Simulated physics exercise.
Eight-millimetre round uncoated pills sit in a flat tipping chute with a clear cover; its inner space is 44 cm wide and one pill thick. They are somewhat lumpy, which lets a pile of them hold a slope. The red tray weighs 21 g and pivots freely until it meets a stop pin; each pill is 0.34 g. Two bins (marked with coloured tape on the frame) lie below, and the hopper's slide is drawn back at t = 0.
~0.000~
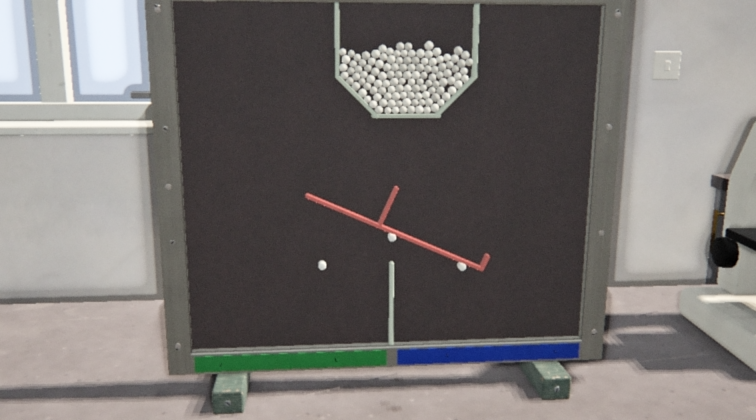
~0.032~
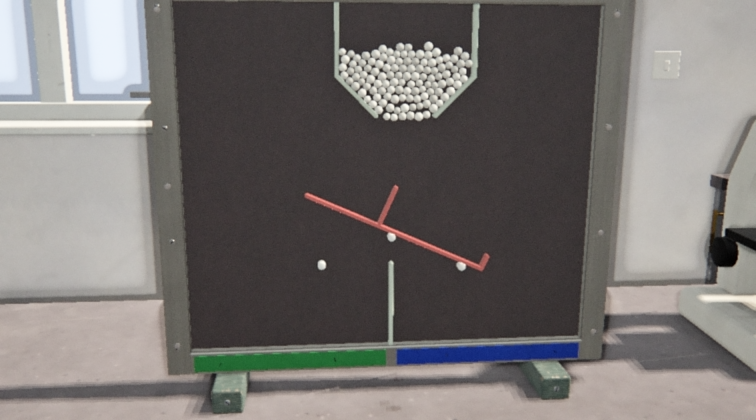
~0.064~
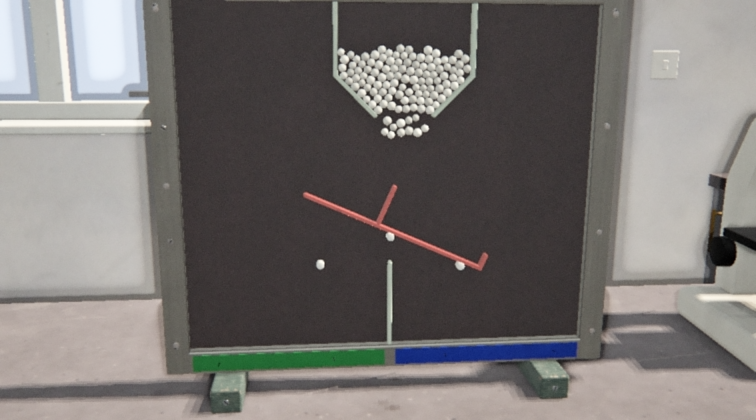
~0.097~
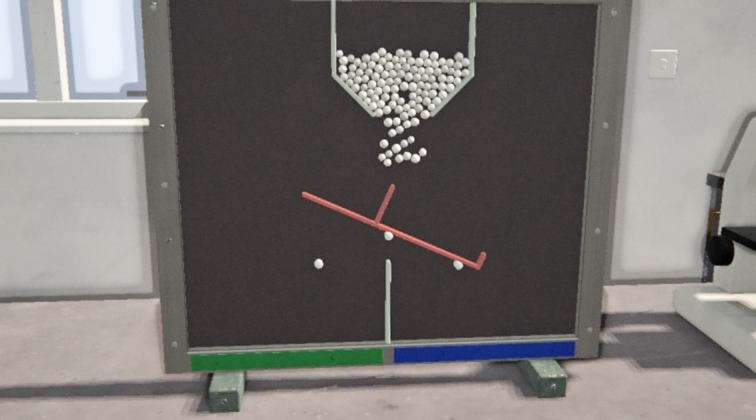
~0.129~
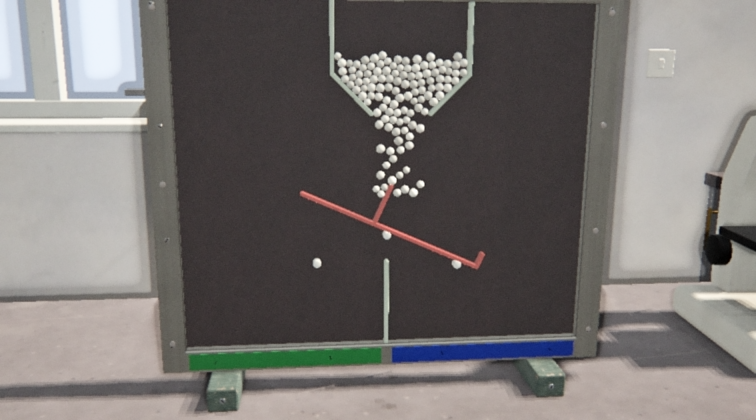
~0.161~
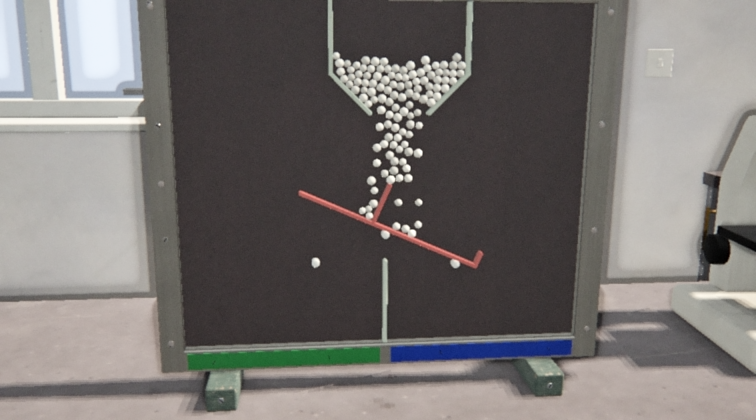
A hopper opens and small white balls pour down onto a tilted red tray.
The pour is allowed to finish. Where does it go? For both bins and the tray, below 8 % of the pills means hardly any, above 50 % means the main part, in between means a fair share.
The green bin gets a mere trace, while the blue bin gets a medium amount and the tray gets the larger portion.
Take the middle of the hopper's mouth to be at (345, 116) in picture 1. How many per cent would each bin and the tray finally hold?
Green bin 90, blue bin 0, tray 10.
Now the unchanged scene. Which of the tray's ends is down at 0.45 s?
Right.
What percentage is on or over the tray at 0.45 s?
Estimate: Some 90%.
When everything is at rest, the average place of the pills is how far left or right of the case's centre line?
Roughly 6 centimetres to the right of the centre.
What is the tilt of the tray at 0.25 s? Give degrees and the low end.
25°, right end low.
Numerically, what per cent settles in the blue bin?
About 30 percent.
After 0.25 s 60 % have left the hopper; tray right end down 24°; on or over it 60 %, past it to the left 0 %, to the right 0 %.
After 0.80 s 100 % have left the hopper; tray right end down 24°; on or over it 75 %, past it to the left 0 %, to the right 25 %.
In the end, by 1.7 s, green bin 0 %, blue bin 30 %, tray 70 %; tray right end down 24°.
